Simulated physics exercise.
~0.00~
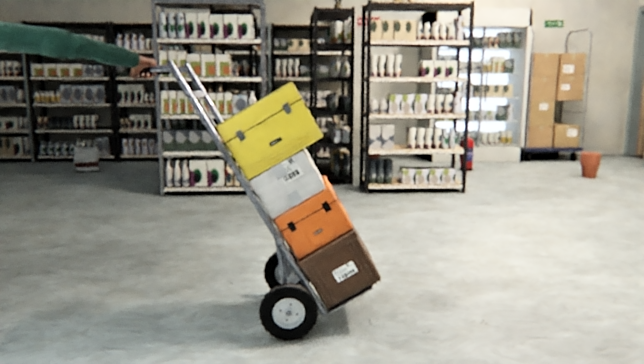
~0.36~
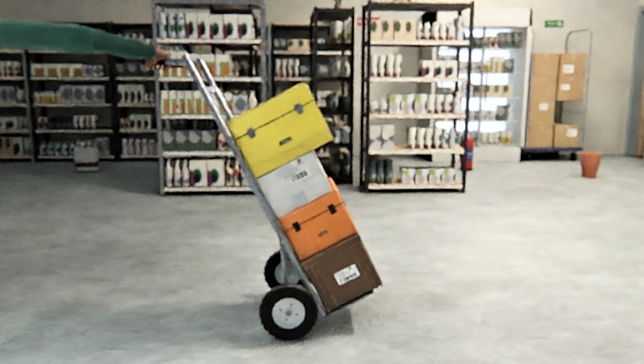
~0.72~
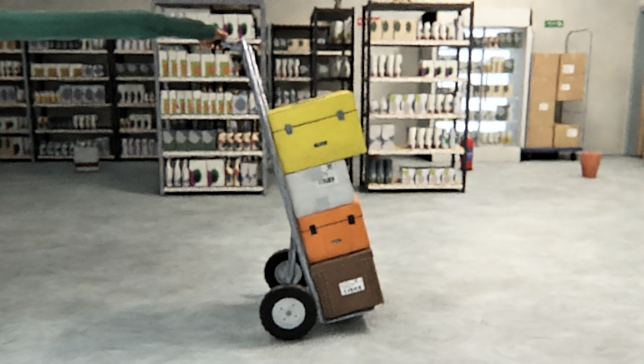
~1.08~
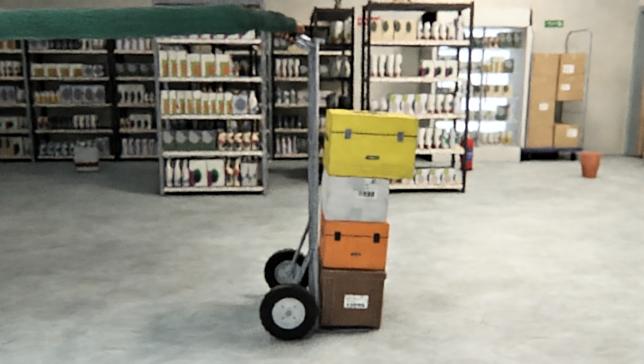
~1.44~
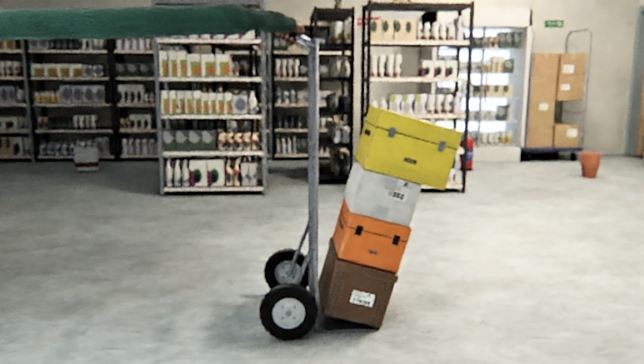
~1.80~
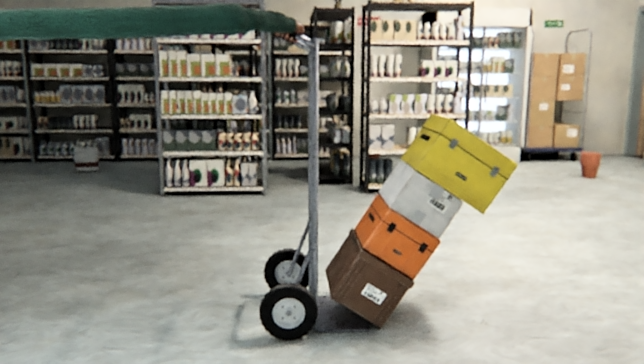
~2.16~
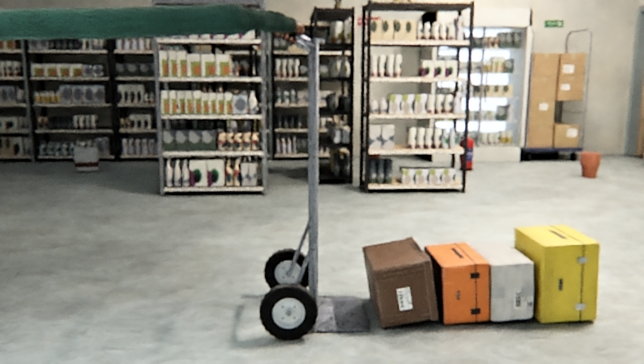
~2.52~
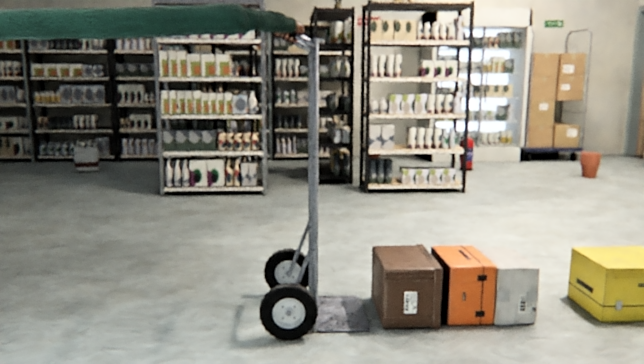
A green-sleeved arm swings a loaded sack truck upright, and its four stacked boxes topple right onto the floor.
